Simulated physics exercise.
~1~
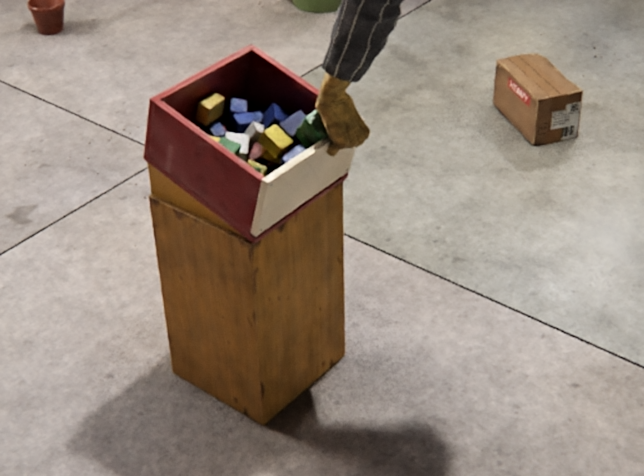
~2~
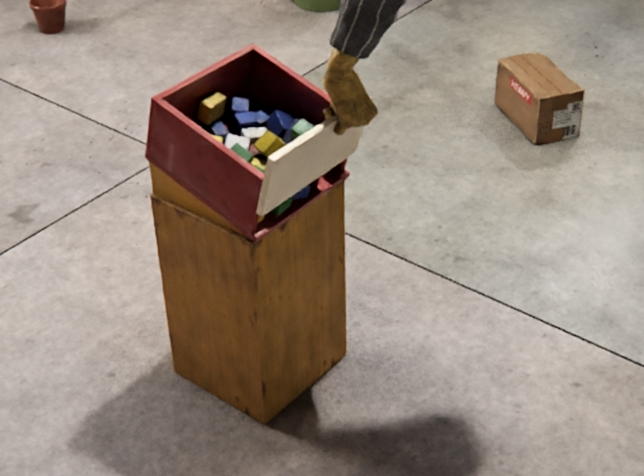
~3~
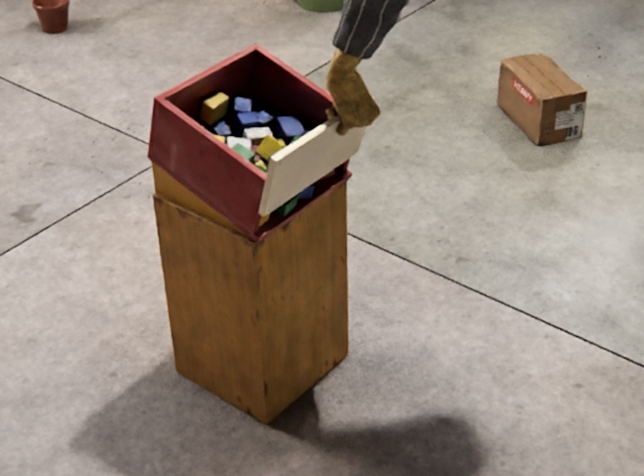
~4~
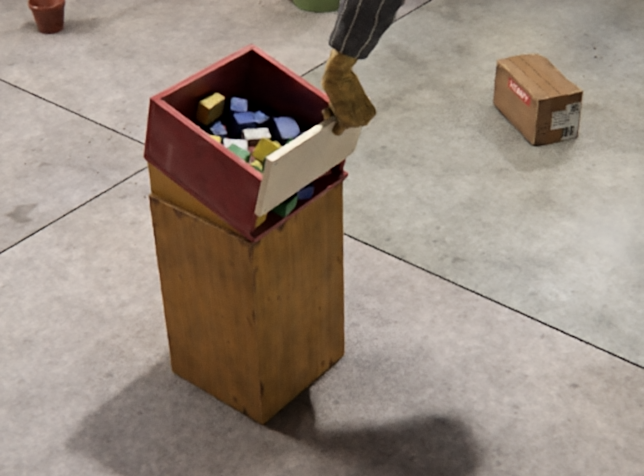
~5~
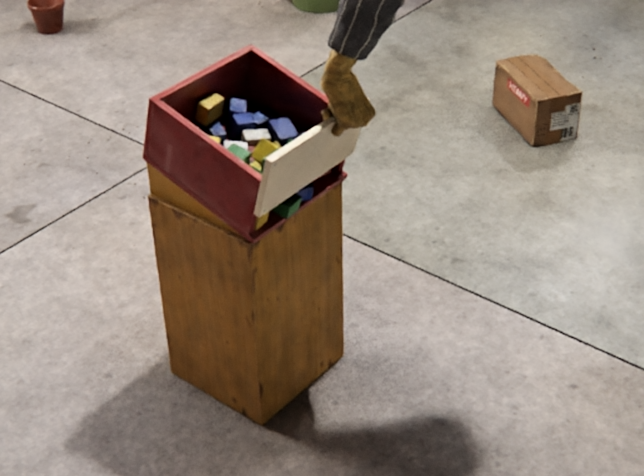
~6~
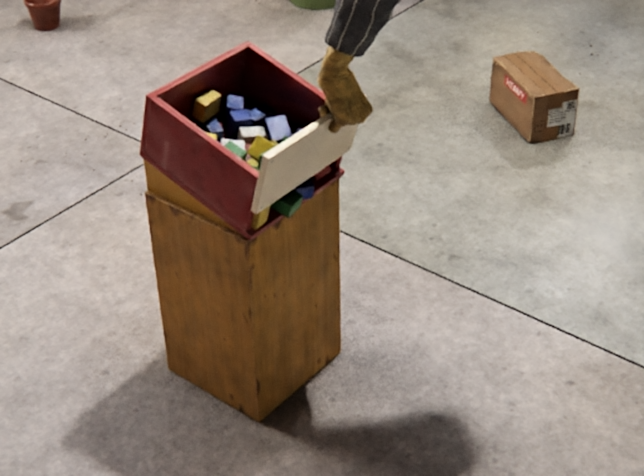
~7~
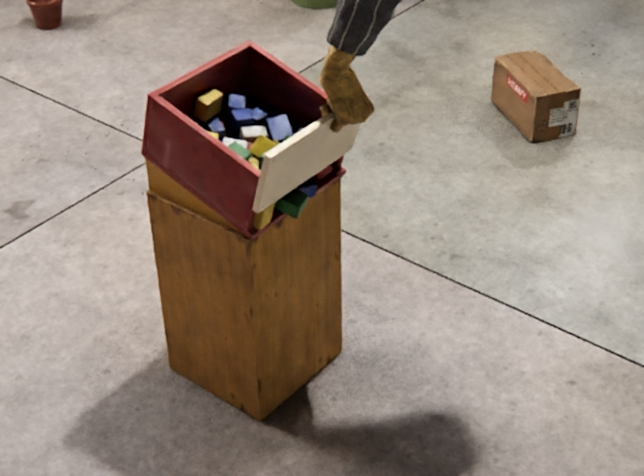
A gloved hand in a dark striped sleeve grips the pale front board of a tilted red box, seen from above on a grey concrete floor. The box holds small blue, yellow, green and white blocks and sits atop a tall brown wooden stand, with a cardboard carton to the right and a terracotta pot at the upper left. The hand lifts the board, opening a gap beneath it, then holds it there. A few blocks shift toward the gap and begin to poke through at the lower edge. They stop there, with none on the floor.
